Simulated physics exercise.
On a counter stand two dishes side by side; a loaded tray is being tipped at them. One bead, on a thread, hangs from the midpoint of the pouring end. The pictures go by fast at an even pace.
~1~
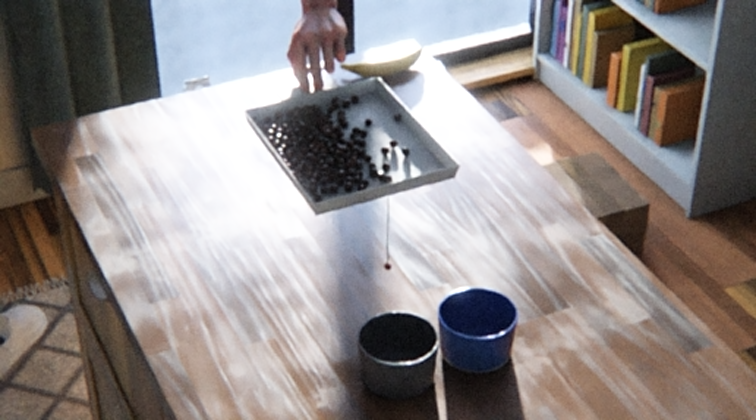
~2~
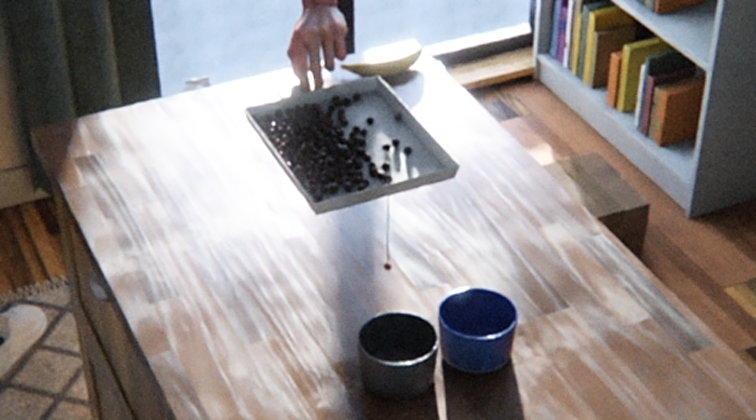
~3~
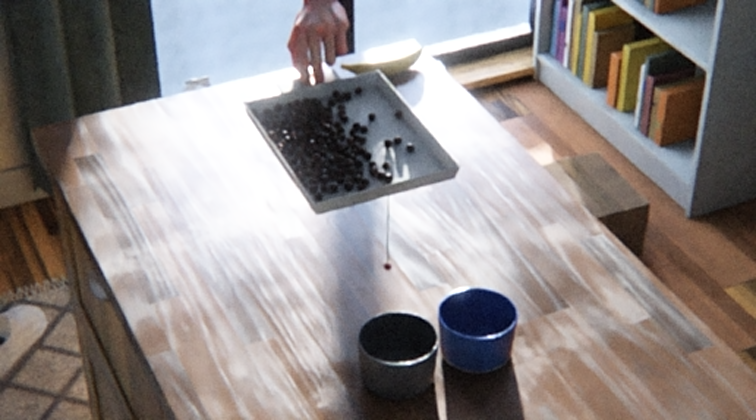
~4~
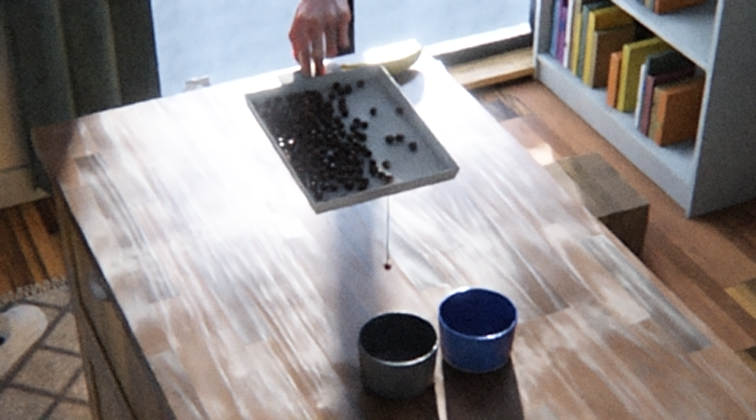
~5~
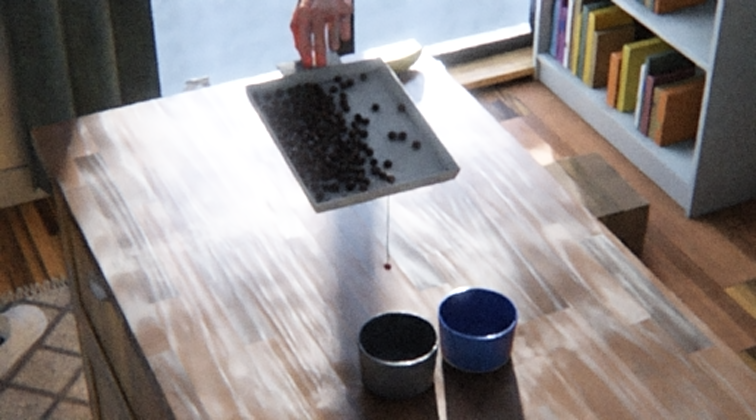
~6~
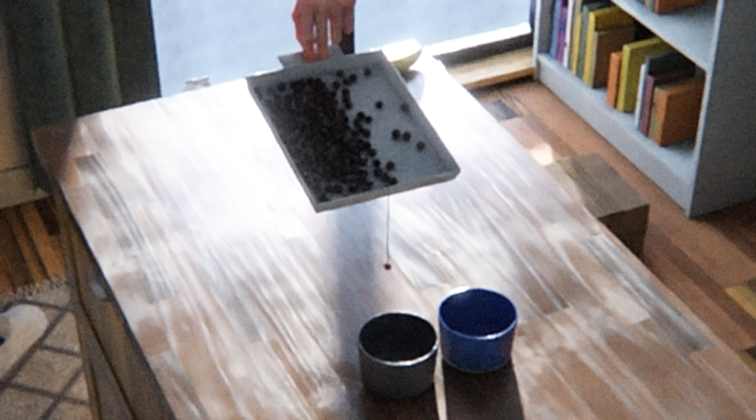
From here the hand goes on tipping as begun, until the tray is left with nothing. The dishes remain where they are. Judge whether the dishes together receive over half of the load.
Most of what falls will come down outside the dishes.
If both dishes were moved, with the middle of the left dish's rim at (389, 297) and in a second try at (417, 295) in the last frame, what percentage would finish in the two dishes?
The first gives 80 %, the second 70 %.
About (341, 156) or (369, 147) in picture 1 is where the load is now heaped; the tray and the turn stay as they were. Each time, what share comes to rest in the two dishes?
Close to 10 per cent, followed by close to 10 per cent.
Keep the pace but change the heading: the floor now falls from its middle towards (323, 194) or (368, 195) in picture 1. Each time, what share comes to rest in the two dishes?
0 % and 0 %.
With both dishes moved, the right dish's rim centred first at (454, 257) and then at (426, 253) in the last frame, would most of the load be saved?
Well, a minority share the first time and a minority share the next.
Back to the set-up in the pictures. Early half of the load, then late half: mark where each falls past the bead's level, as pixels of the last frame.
First half (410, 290); second half (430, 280).
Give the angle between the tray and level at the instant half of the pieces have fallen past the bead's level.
At roughly 90°.
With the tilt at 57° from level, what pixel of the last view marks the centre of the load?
The load is centred near (382, 168).
Soon after the last picture, tray tipped steeply; nearly all on the tray; a stray few outside both; a stray few in the air.
A little later, tray tipped right over; a small part on the tray; a small part in the left dish; a stray few in the right dish; about half outside both; about a quarter in the air.
Later still, tray tipped past a quarter turn; a small part in the left dish; a stray few in the right dish; most outside both.
By the end, tray tipped past a quarter turn; a small part in the left dish; a stray few in the right dish; most outside both.
